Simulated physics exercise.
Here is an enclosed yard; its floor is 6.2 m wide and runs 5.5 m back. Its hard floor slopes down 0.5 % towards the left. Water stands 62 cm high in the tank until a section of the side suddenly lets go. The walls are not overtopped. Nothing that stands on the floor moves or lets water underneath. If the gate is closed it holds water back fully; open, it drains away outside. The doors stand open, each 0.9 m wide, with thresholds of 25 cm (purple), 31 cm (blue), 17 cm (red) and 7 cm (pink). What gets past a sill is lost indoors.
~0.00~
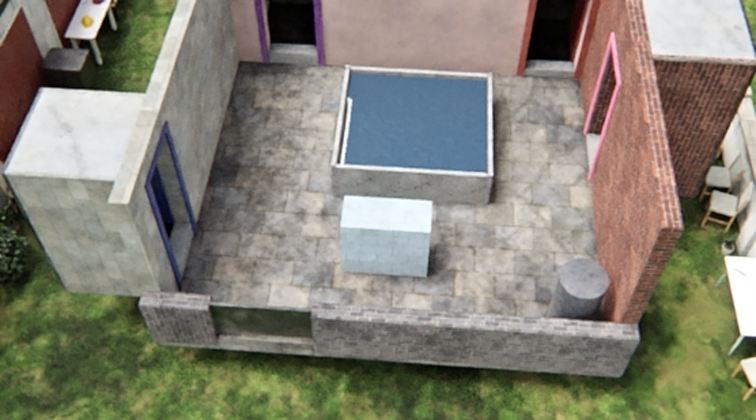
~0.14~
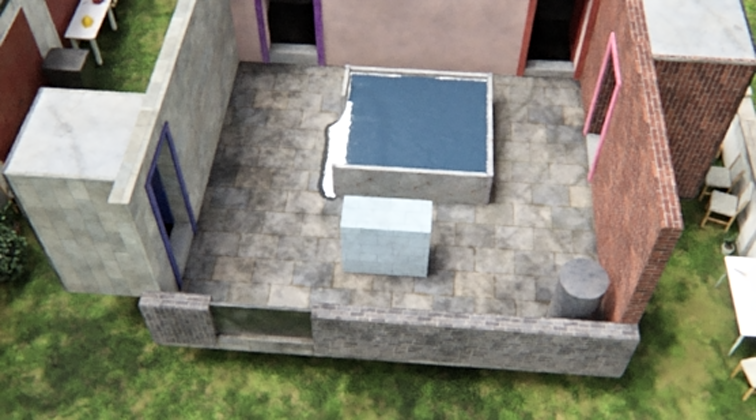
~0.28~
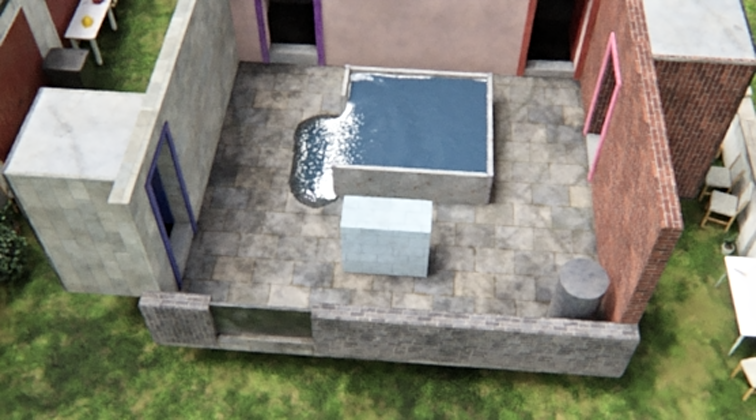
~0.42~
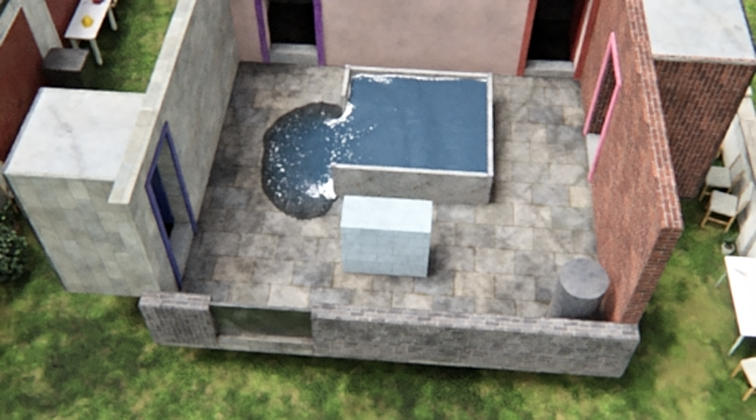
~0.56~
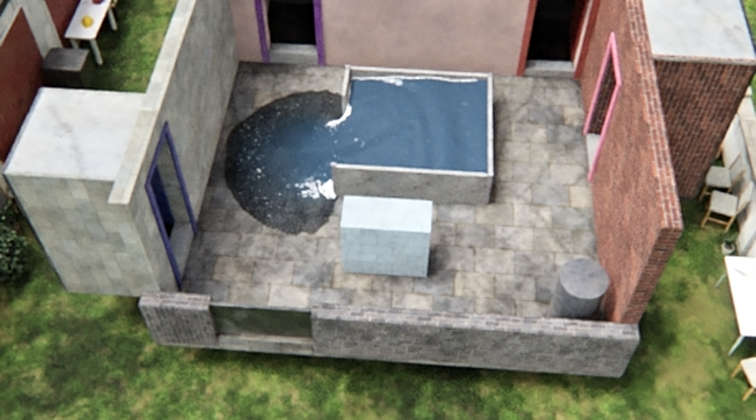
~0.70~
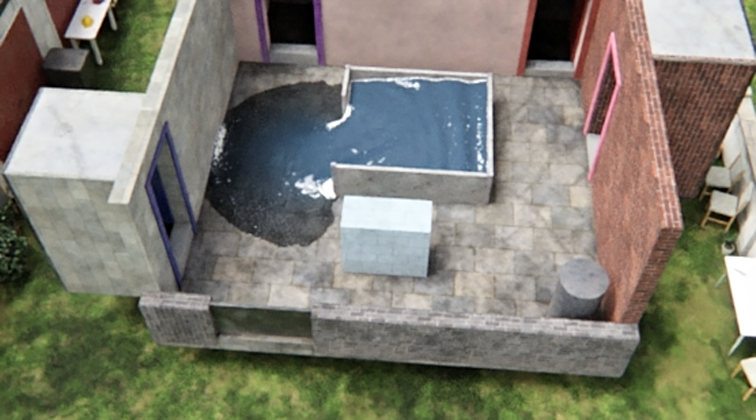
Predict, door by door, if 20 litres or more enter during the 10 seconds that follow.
The water let in: At the purple door it stays under the limit; at the blue door it stays under the limit; at the red door it stays under the limit; at the pink door it exceeds the limit.
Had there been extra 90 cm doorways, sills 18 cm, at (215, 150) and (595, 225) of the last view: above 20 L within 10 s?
In that order: Past it, under.
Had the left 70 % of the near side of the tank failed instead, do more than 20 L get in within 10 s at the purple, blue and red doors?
Then: Purple below, blue not over, red not over.
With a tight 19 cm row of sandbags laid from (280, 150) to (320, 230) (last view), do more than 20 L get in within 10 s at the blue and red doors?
Then: Blue below, red not over.
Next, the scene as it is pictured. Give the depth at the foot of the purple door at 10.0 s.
Some 8.5 cm.
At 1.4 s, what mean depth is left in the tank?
About 42 cm.
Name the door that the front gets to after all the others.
The pink one.
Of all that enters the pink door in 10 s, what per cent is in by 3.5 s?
Some 0 per cent by then.
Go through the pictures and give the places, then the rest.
The first picture shows still water, 62 cm deep, in the tank at (415, 122).
In the second picture, water pours out at (342, 150) and has run 0.8 m, to (329, 195); typically 5 cm deep outside, 62 cm at the tank's back.
In the third picture, the front is at (306, 199), 1.0 m from the gap at (342, 151); 1.1 m2 of floor is under water; 62 cm left at the back of the tank.
In the fourth picture, the front is at (288, 117), 1.4 m from the gap at (342, 151); 2.3 m2 of floor is under water; 62 cm left at the back of the tank.
In the fifth picture, the front is at (235, 134), 1.9 m from the gap at (342, 151); 4.0 m2 of floor is under water; 62 cm left at the back of the tank.
In the sixth picture, water pours out at (342, 151) and has run 2.3 m, to (206, 191); typically 6 cm deep outside, 57 cm at the tank's back.
After 1.4 s water covers 25 % of the floor and is deepest (42 cm) near (214, 160); purple door 3 cm at the sill, 0 L in, blue door 11 cm at the sill, 0 L in, red door not reached, pink door not reached.
After 2.2 s water covers 30 % of the floor and is deepest (51 cm) near (172, 319); purple door 17 cm at the sill, 0 L in, blue door 22 cm at the sill, 0 L in, red door not reached, pink door not reached.
After 3.5 s water covers 55 % of the floor and is deepest (34 cm) near (175, 309); purple door 22 cm at the sill, 1 L in, blue door 20 cm at the sill, 0 L in, red door not reached, pink door not reached.
After 6.0 s water covers 85 % of the floor and is deepest (22 cm) near (550, 334); purple door 14 cm at the sill, 2 L in, blue door 18 cm at the sill, 0 L in, red door 11 cm at the sill, 2 L in, pink door 6 cm at the sill, 0 L in.
After 10.0 s water covers 100 % of the floor and is deepest (17 cm) near (498, 193); purple door 9 cm at the sill, 2 L in, blue door 11 cm at the sill, 0 L in, red door 13 cm at the sill, 4 L in, pink door 13 cm at the sill, 37 L in.
